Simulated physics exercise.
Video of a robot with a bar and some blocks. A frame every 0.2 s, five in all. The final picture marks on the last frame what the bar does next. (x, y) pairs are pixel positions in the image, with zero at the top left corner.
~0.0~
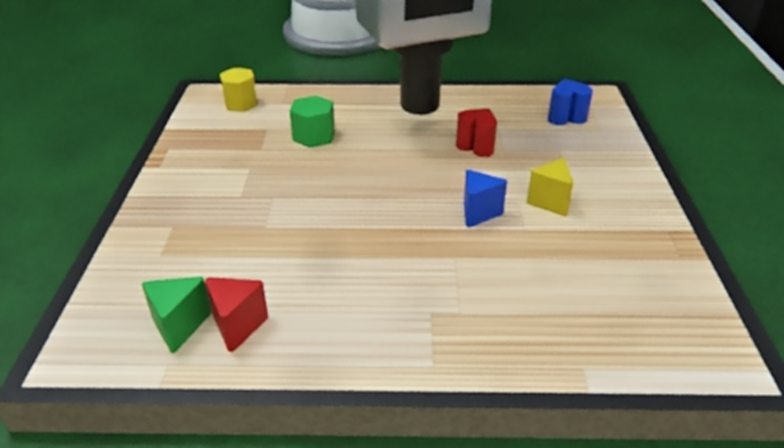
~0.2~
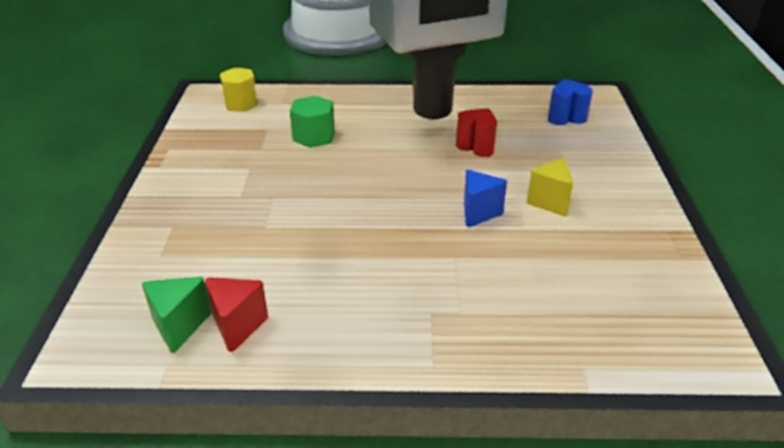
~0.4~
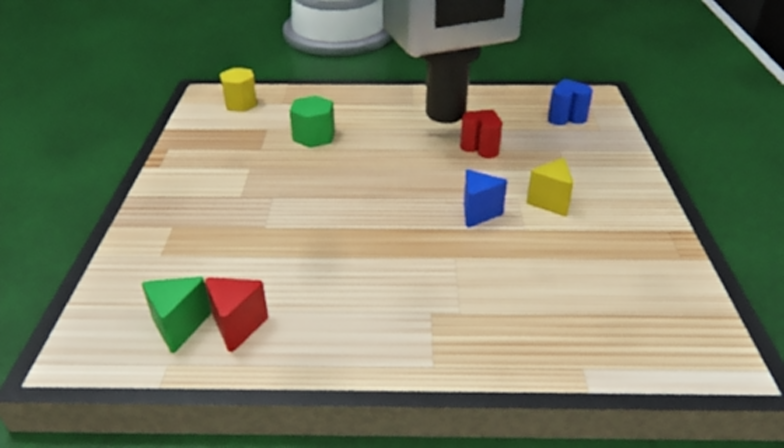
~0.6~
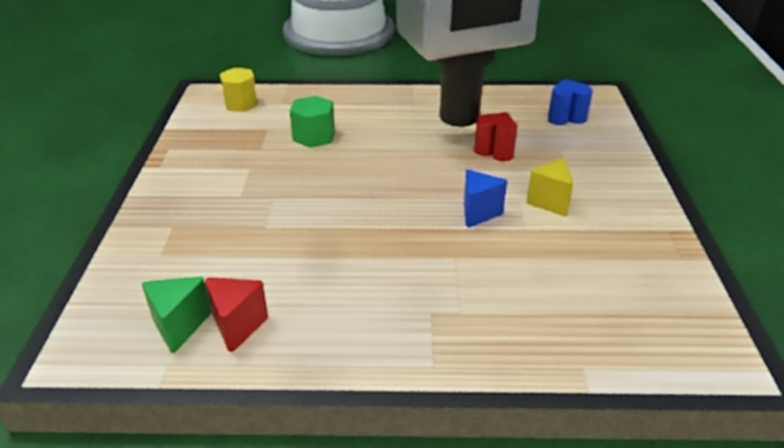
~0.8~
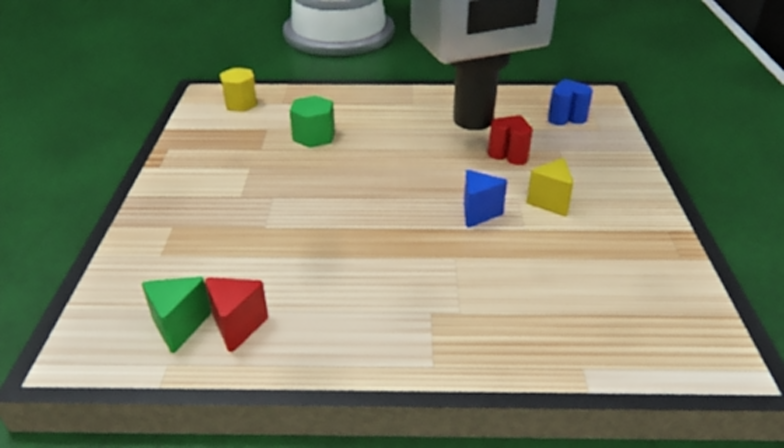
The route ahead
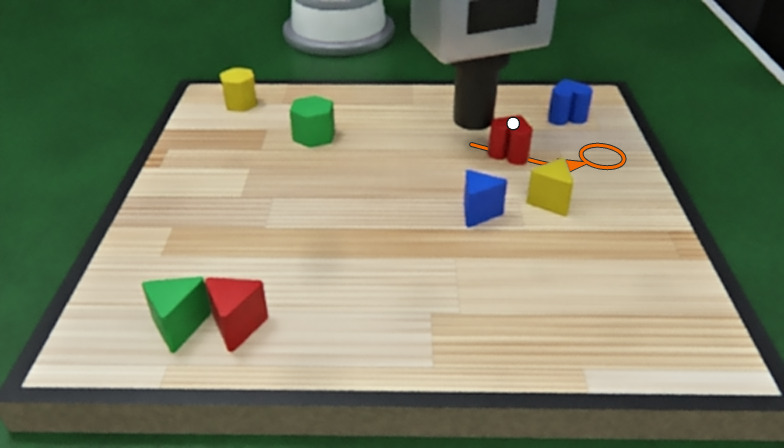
On a light wooden board scattered with colourful blocks, a robot's dark bar moved right until it met the red heart-shaped block, then pushed it a short way right, toward the viewer slightly.
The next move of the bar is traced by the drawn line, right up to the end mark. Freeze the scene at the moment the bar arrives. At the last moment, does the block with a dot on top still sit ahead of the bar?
That would be a no.
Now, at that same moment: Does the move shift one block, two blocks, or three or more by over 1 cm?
When the path ends, I think you'll find one block out of place by more than 1 cm.
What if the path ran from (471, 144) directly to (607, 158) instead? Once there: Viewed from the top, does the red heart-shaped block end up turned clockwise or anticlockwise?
Viewed from above, clockwise.
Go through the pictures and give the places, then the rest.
Lower end of the bar at (420, 107), tops of blocks, red heart-shaped block at (479, 116), yellow three-sided block at (556, 170), in the first frame.
Bar at (433, 111), blocks as before, in the second frame.
Bar at (446, 115), red heart-shaped block at (484, 117), in the third frame.
Bar at (459, 119), red heart-shaped block at (499, 120), in the fourth frame.
Bar at (473, 122), red heart-shaped block at (513, 123), yellow three-sided block at (556, 170), in the fifth frame.
The drawn path runs from (471, 144) by way of (516, 156) and (563, 166) to (602, 156); the dot is on the red heart-shaped block.
The first path, step by step. One third of the way, bar at (519, 133); red heart-shaped block at (562, 133), turned 15° anticlockwise.
Two thirds of the way, bar at (567, 143); red heart-shaped block at (610, 139), turned 40° anticlockwise.
At the end, bar at (607, 133); red heart-shaped block at (642, 139), turned 25° anticlockwise; yellow three-sided block not moved.
